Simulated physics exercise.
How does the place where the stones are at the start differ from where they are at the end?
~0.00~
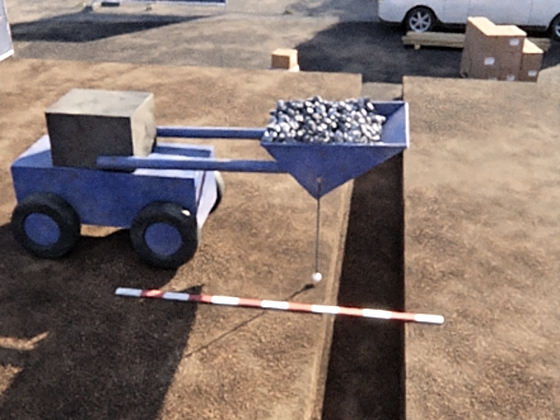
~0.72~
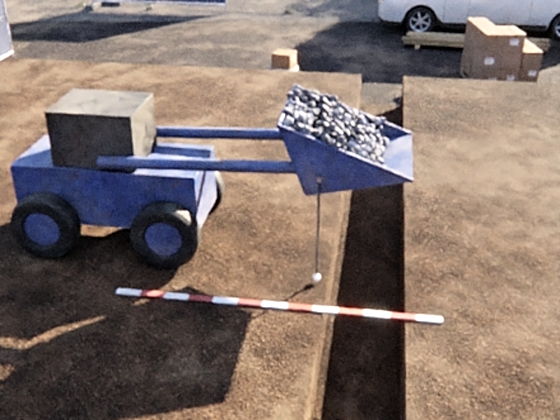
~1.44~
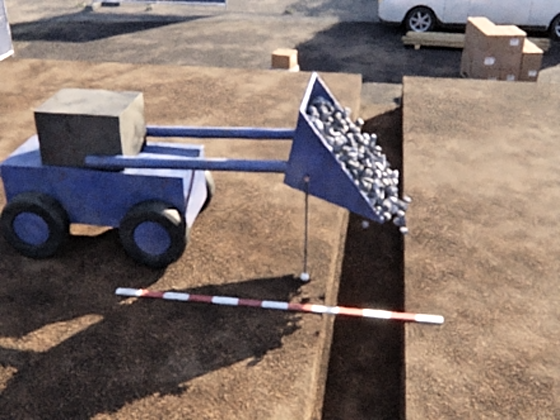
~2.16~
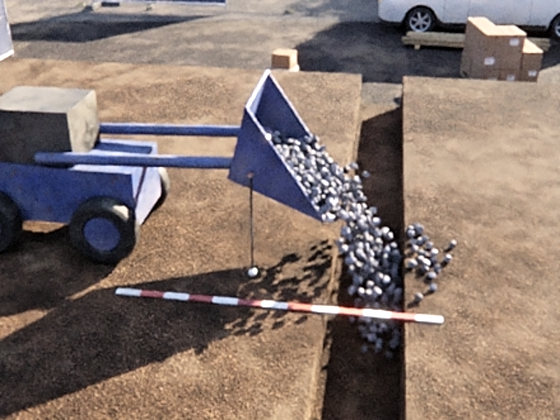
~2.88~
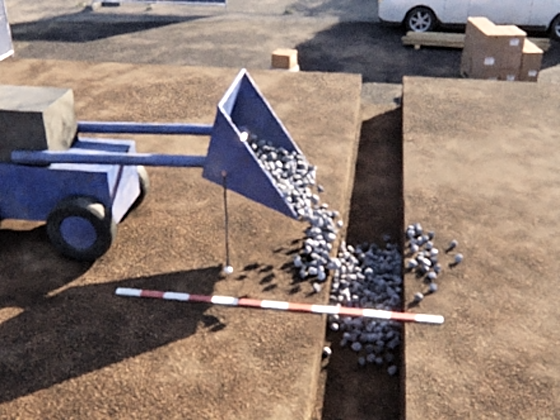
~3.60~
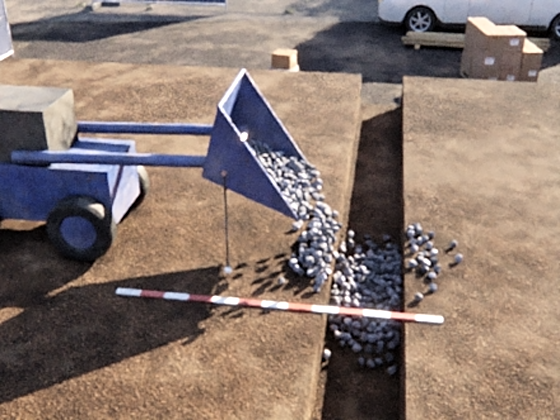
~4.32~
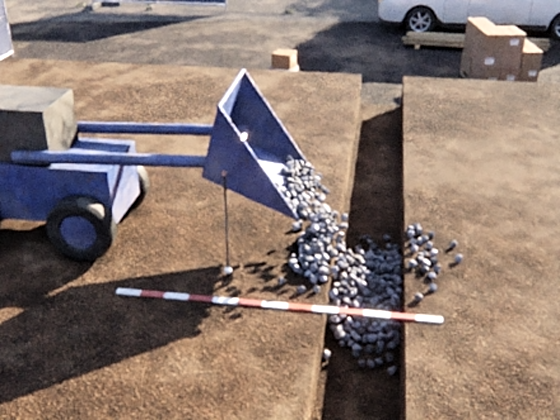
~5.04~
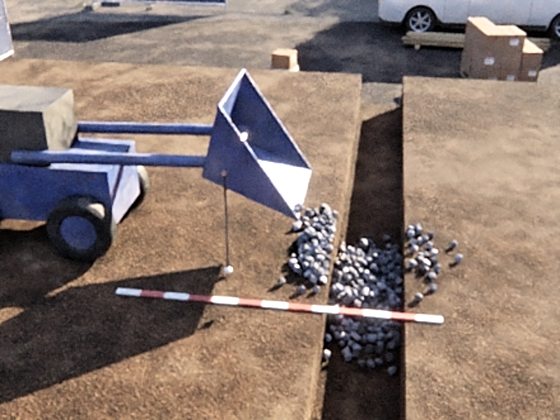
At the start the stones are heaped up in the loader's raised bucket. By the end they are down below, mostly in the trench, with a smaller heap on the near side and a few on the far side.
